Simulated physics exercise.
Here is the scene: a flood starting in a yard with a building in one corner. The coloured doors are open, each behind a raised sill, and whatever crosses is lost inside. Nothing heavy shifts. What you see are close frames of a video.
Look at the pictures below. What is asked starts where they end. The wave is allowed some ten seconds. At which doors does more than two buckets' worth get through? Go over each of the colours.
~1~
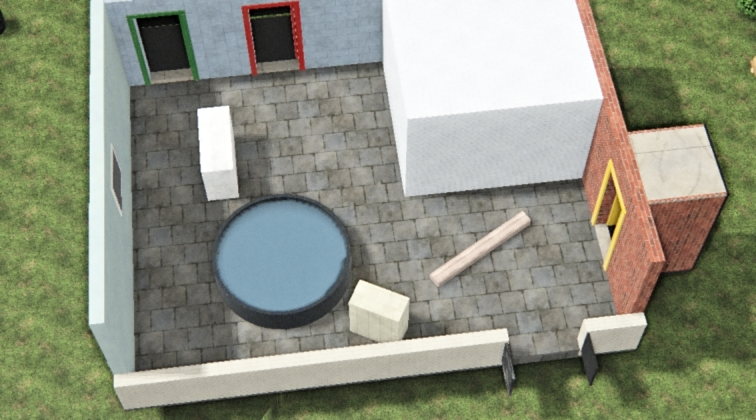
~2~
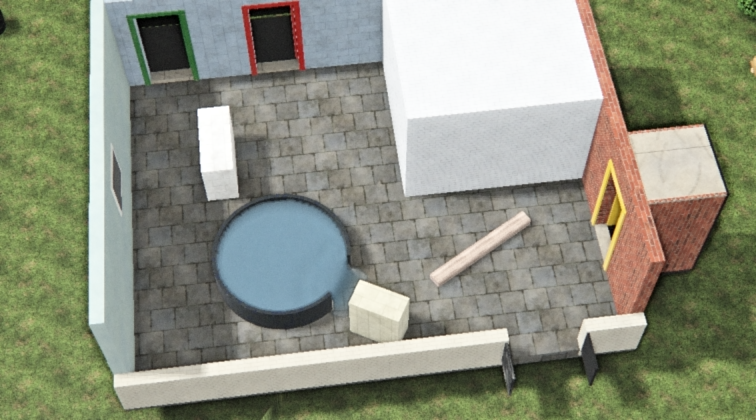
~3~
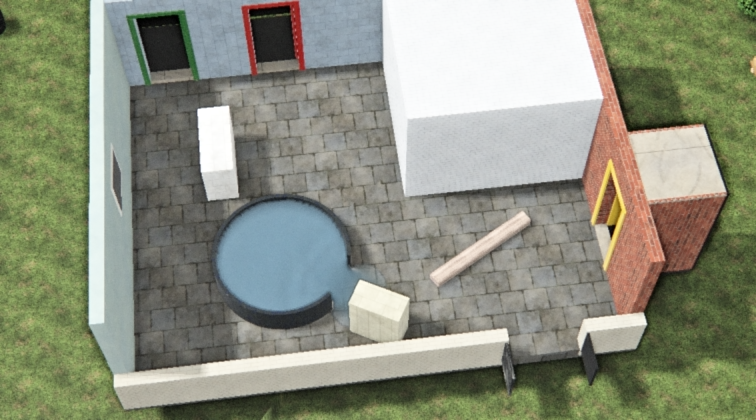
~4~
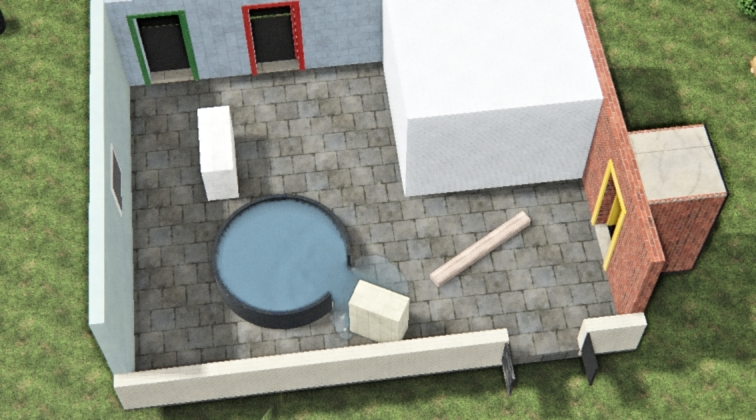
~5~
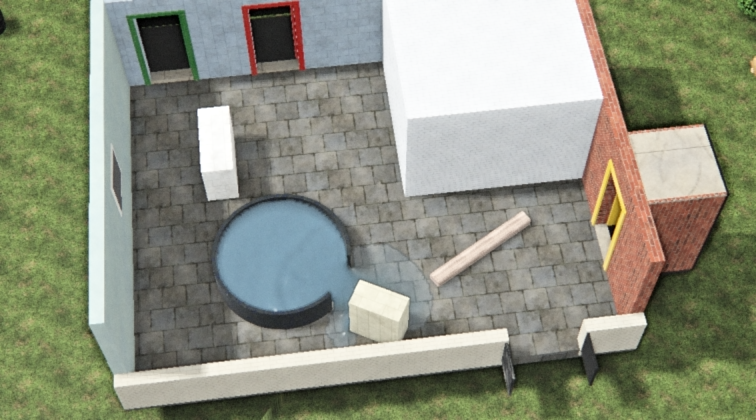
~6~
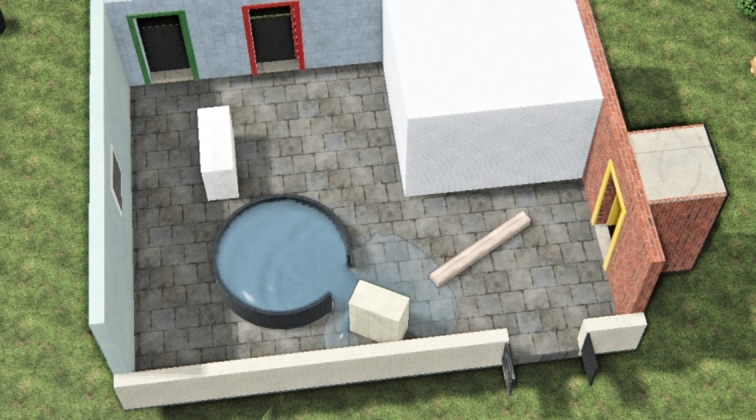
Result: Yellow door: Tops two buckets; green door: Never tops two buckets; red door: Never tops two buckets.
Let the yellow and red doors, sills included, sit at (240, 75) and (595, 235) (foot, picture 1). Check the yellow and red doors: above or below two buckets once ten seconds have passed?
Lab note - yellow door under limit, red door over limit.
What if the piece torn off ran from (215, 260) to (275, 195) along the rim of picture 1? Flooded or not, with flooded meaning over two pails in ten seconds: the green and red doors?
Green door is over, red door floods.
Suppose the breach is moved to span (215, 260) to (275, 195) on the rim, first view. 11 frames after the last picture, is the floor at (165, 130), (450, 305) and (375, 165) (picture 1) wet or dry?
Point one reached; point two not reached; point three not reached.
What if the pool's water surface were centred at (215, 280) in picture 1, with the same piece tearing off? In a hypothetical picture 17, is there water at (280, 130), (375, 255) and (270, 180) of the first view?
Bone-dry, soaked, bone-dry.
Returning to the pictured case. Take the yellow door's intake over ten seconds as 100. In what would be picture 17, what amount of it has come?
About 0 %.
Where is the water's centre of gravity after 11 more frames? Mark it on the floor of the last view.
Near (326, 280) in the last view.
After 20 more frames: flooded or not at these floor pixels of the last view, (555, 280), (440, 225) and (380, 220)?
Same order as asked: Drenched; drenched; dry as before.
A moment on, water covers 15 % of the floor; the yellow door not reached, the green door not reached, the red door not reached.
Next, water covers 30 % of the floor; the yellow door not reached, the green door not reached, the red door not reached.
Then, water covers 40 % of the floor; the yellow door wet at the sill, nothing in, the green door not reached, the red door not reached.
Later, water covers 55 % of the floor; the yellow door over two buckets in, the green door not reached, the red door not reached.
In the end, water covers 70 % of the floor; the yellow door far over two buckets in, the green door not reached, the red door not reached.
